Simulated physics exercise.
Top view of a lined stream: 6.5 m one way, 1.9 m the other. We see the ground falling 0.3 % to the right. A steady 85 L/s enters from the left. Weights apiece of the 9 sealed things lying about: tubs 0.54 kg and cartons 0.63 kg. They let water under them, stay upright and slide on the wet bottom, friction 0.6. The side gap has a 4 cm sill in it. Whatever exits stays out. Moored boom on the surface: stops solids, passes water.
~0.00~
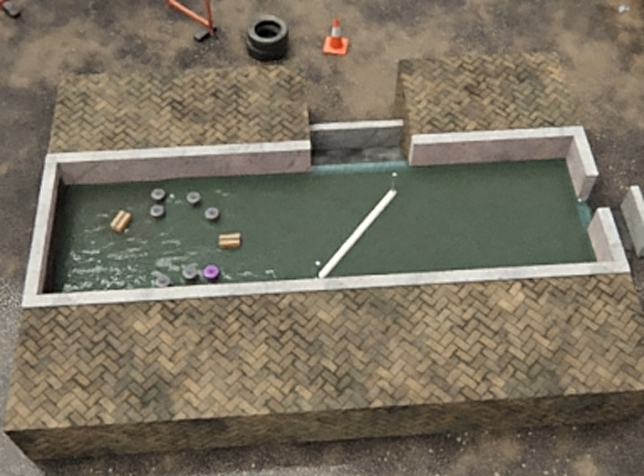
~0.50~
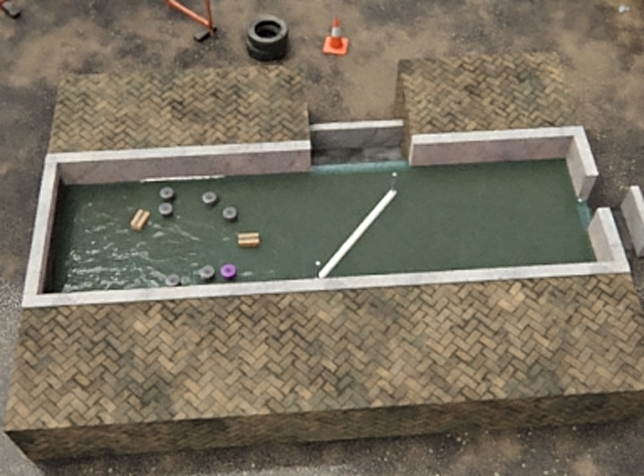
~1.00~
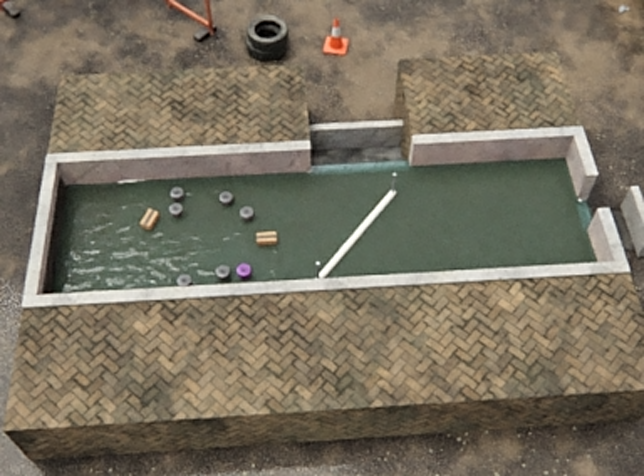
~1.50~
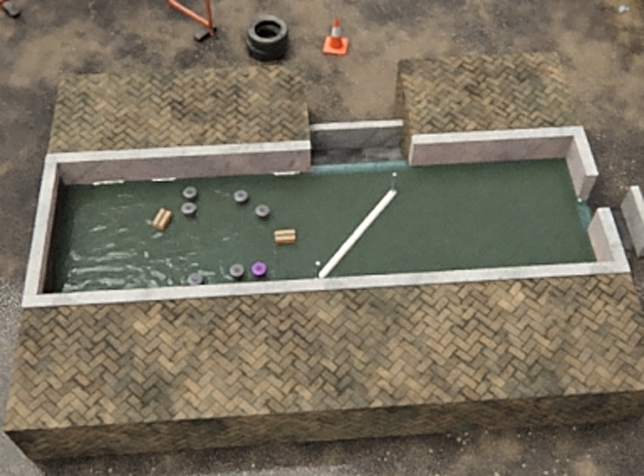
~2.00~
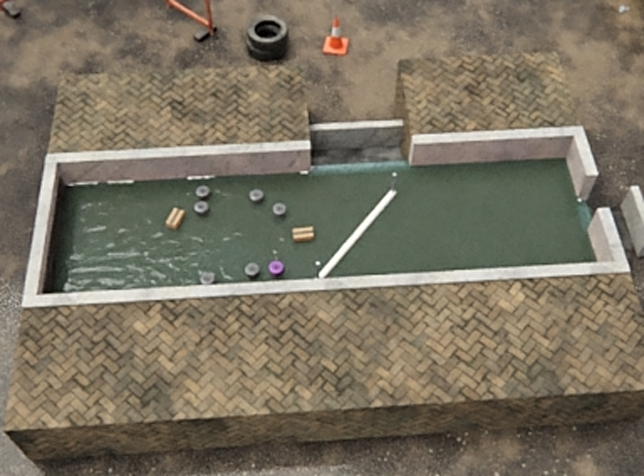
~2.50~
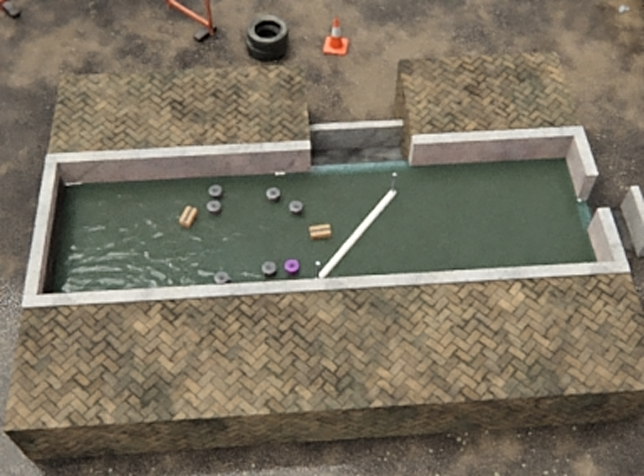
Purple and grey tubs and small tan cartons drifting rightward together across green water in a walled channel with a slanted white boom.
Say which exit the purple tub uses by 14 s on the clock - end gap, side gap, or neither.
I would say side opening.
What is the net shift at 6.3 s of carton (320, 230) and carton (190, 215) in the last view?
Answer, in order asked: 200 cm, 250 cm.
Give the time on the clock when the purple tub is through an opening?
11.0 s or so.
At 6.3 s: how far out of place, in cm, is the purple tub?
About 200 cm out of place.
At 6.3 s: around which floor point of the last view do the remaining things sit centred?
Centre of the remaining things: Roughly (351, 210).
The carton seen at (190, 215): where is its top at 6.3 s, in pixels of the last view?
Near (326, 189).
After 3.5 s the purple tub is near (319, 261), 1.3 m from its start, afloat; 0 of 9 are out; 9 afloat.
After 6.3 s the purple tub is near (349, 226), 1.8 m from its start, afloat; 1 of 9 are out; 8 afloat.
After 10.0 s the purple tub is near (386, 175), 2.6 m from its start, afloat; 6 of 9 are out; 3 afloat.
After 14.0 s the purple tub has gone out by the side gap; 9 of 9 are out; 0 afloat.
